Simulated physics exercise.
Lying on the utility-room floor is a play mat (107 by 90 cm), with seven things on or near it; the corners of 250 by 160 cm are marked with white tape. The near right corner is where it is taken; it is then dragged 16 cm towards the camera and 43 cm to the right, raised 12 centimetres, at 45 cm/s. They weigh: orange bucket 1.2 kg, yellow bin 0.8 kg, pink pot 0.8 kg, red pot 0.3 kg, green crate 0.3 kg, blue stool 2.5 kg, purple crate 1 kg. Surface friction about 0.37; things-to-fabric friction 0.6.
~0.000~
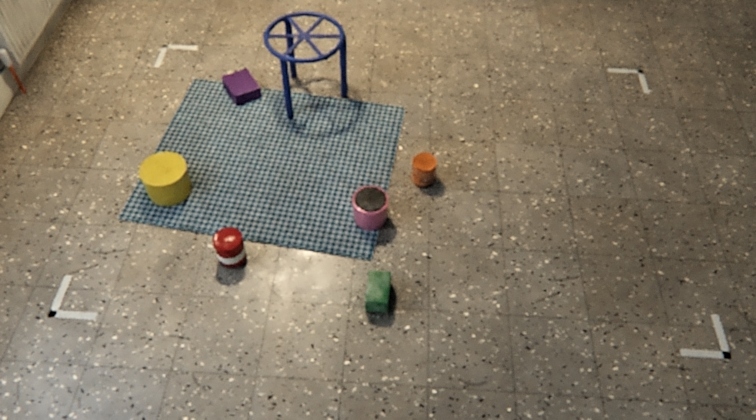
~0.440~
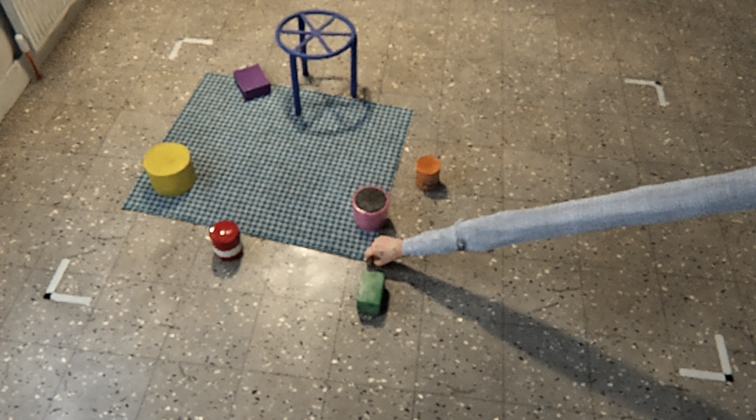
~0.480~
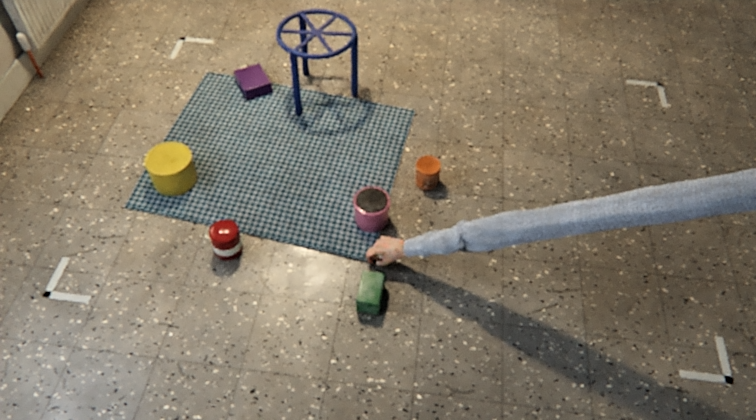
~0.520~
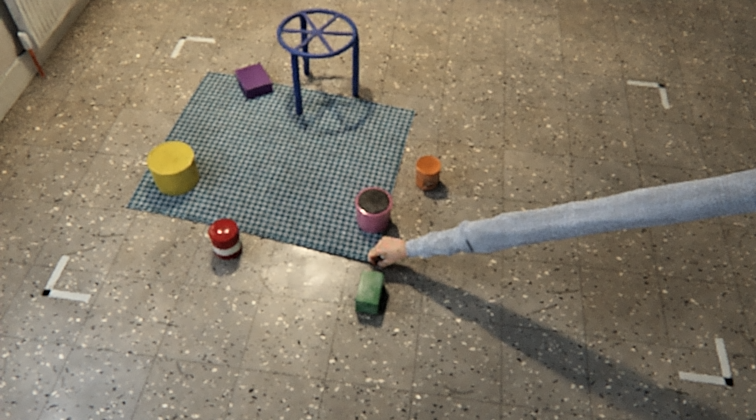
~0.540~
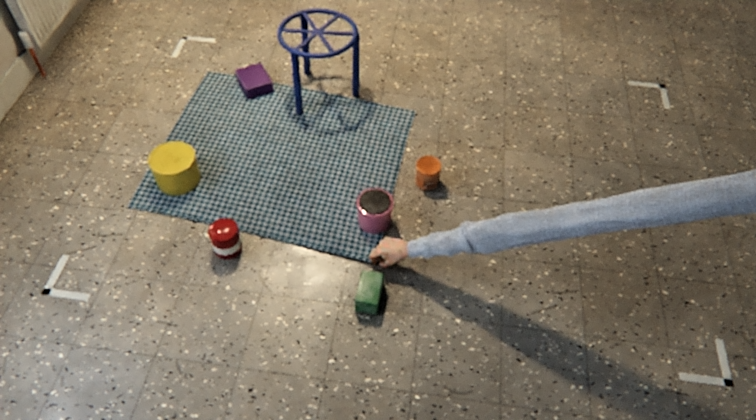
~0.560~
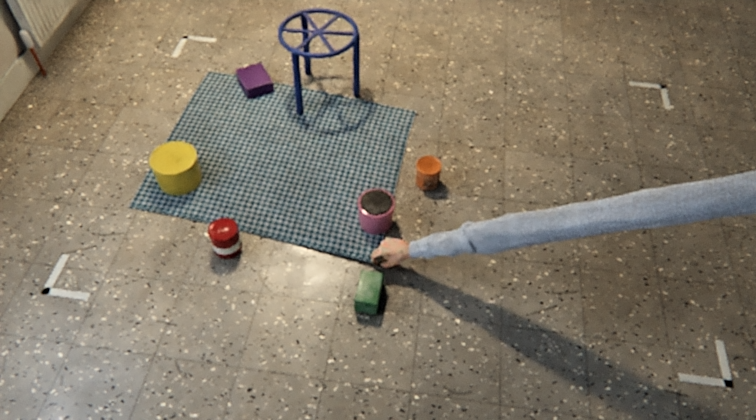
A person's arm in a pale blue sleeve reaches in from the right over a speckled utility-room floor, seen from above. A blue stool and purple crate stand at the back of a blue checked mat, a yellow bin left, a pink pot right, with orange bucket, red pot and green crate outside it. The view shifts slightly as the hand takes the near right corner, then barely moves.
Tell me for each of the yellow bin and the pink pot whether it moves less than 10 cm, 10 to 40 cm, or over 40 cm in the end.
My call: Yellow bin moves over 40 cm; pink pot moves over 40 cm.
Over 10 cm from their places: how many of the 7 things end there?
All told, 4.
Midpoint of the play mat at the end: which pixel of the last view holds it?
I'd point to about (346, 193).
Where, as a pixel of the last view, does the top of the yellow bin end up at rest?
Rest point, last frame: Approx. (250, 213).
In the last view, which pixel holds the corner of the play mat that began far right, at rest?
In the final picture it's somewhere around (429, 150).
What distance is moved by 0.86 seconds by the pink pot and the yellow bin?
Roughly: Pink pot 15 cm and yellow bin 20 cm.
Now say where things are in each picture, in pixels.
Yellow bin (162, 168); pink pot (370, 199); play mat corners (117, 219) (194, 78) (406, 107) (372, 261), in the first picture.
Play mat corners (121, 208) (206, 72); grip (371, 262), in the second picture.
Play mat corners (123, 208) (207, 72); grip (373, 262), in the third picture.
Pink pot (374, 201); yellow bin (170, 157); play mat corners (125, 207) (208, 71); grip (375, 263), in the fourth picture.
Play mat corners (127, 207) (208, 71); grip (377, 263), in the fifth picture.
Yellow bin (173, 157); pink pot (376, 202); play mat corners (128, 208) (209, 71) (417, 111); grip (378, 264), in the sixth picture.
By 0.9 s, middle of the play mat at (297, 156); yellow bin 18 cm off its start, pink pot 14 cm off its start, purple crate 11 cm off its start.
By 1.2 s, middle of the play mat at (317, 170); yellow bin 32 cm off its start, pink pot 26 cm off its start, purple crate 23 cm off its start.
By 1.5 s, middle of the play mat at (340, 185); yellow bin 46 cm off its start at (245, 210), pink pot 41 cm off its start at (461, 247), purple crate 38 cm off its start at (288, 122).
By 1.8 s, middle of the play mat at (346, 193); pink pot on its side, 52 cm off its start, yellow bin 49 cm off its start, purple crate 39 cm off its start.
By 2.4 s, middle of the play mat at (346, 193); pink pot on its side, 53 cm off its start at (493, 255), yellow bin 49 cm off its start at (250, 213), purple crate 40 cm off its start at (291, 125), red pot 10 cm off its start at (224, 251).
